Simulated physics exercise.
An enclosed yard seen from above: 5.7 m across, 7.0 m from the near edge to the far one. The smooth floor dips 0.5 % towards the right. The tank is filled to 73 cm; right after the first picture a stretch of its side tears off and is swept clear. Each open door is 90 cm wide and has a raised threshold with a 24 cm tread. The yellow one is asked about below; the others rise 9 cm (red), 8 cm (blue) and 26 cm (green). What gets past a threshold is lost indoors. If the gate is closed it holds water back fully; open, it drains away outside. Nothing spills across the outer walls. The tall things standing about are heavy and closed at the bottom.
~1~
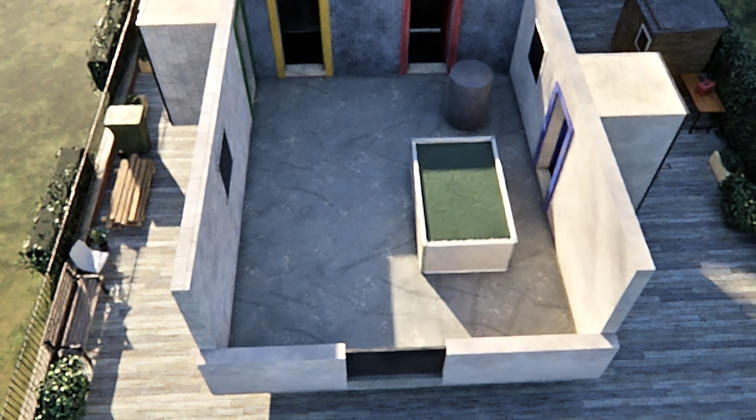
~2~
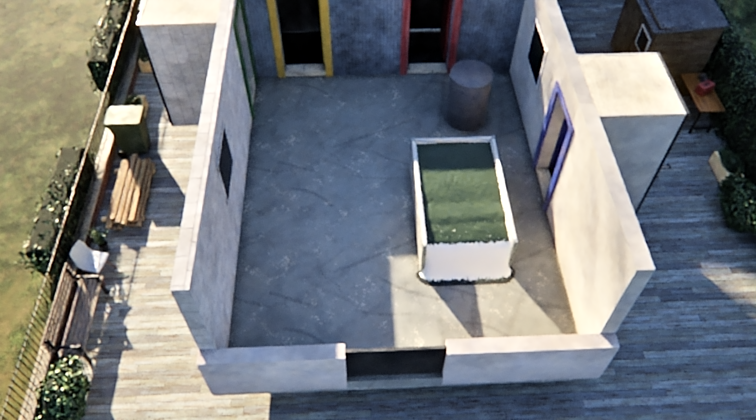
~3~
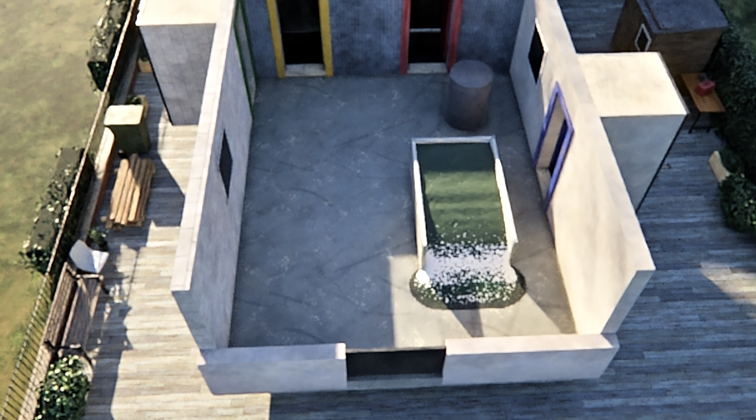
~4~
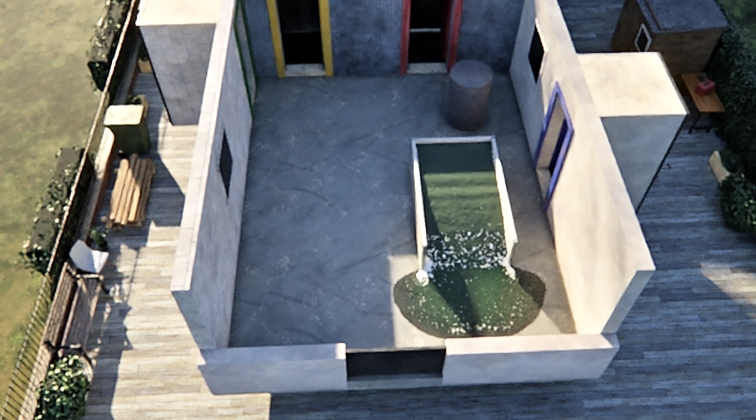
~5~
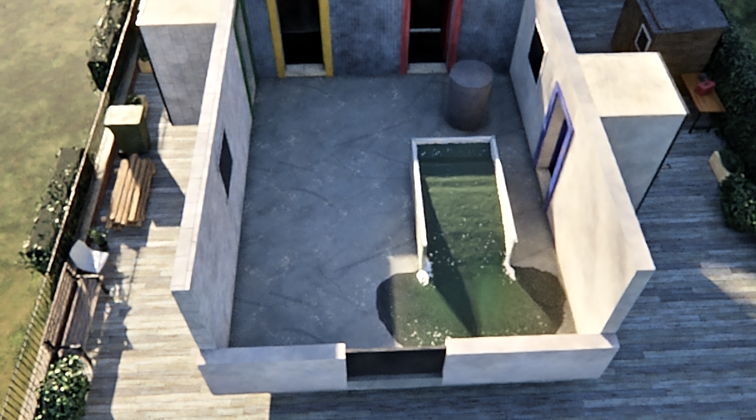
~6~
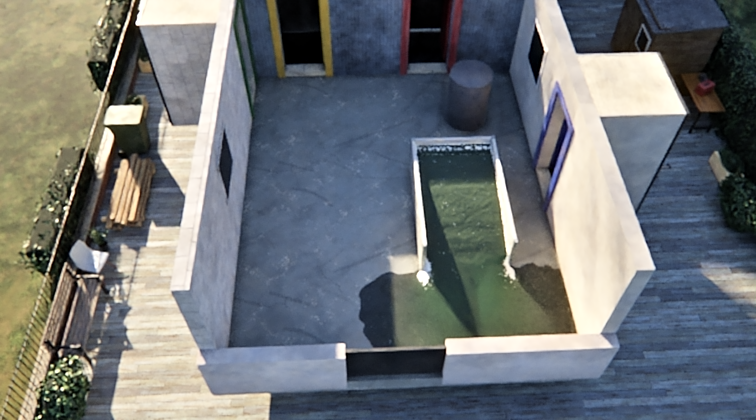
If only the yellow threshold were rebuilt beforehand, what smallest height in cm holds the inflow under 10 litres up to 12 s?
About 11 cm.
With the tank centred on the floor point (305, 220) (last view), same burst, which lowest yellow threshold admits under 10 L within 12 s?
About 8.0 cm.
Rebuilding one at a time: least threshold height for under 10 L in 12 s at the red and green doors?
Roughly 6.5 cm at red and 10.5 cm at green.
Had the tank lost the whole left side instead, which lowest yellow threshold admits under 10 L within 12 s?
Then roughly 19 cm.
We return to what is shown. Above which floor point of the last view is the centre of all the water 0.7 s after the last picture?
Near (466, 266).
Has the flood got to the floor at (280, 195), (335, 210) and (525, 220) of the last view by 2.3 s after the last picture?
In that order: Still dry, dry, flooded.
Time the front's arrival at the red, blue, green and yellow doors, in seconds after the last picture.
Red 3.8 s, blue 1.8 s, green 3.6 s, yellow 4.5 s.
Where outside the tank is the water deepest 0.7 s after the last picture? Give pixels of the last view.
At about (578, 358).
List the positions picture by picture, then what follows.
In the first picture, still water, 73 cm deep, in the tank at (461, 190); the yellow door at (302, 39) is dry.
In the second picture, the front is at (431, 282), 0.3 m from the gap at (466, 261); 0.3 m2 of floor is wet, 73 cm left at the back.
In the third picture, the front is at (451, 306), 0.7 m from the gap at (466, 262); 1.1 m2 of floor is wet, 73 cm left at the back.
In the fourth picture, the gap is at (466, 263), the front 1.3 m out at (451, 335); the back of the tank holds 73 cm.
In the fifth picture, the gap is at (466, 263), the front 1.8 m out at a hidden place; the back of the tank holds 70 cm.
In the sixth picture, the front is at a hidden place, 1.9 m from the gap at (466, 263); 5.1 m2 of floor is wet, 62 cm left at the back; 5.7 m in a straight line remain to the yellow door at (302, 39).
Then, 0.7 s after the last picture water covers 20 % of the floor, deepest (54 cm) near (578, 358); it has not reached the yellow door.
Then, 2.3 s after the last picture water covers 40 % of the floor, deepest (34 cm) near (567, 358); it has not reached the yellow door.
Then, 11.3 s after the last picture water covers 95 % of the floor, deepest (12 cm) near (526, 152); 7 cm at the yellow door, 1 litre in over its 14 cm threshold.
At the yellow door as built, the water peaked near 15 cm, 5.9 s after the last picture.
With a threshold of 10 cm, 18 litres would have come in within the 12 s; with 13.5 cm, 2 litres. So under 10 litres takes about 11 cm.
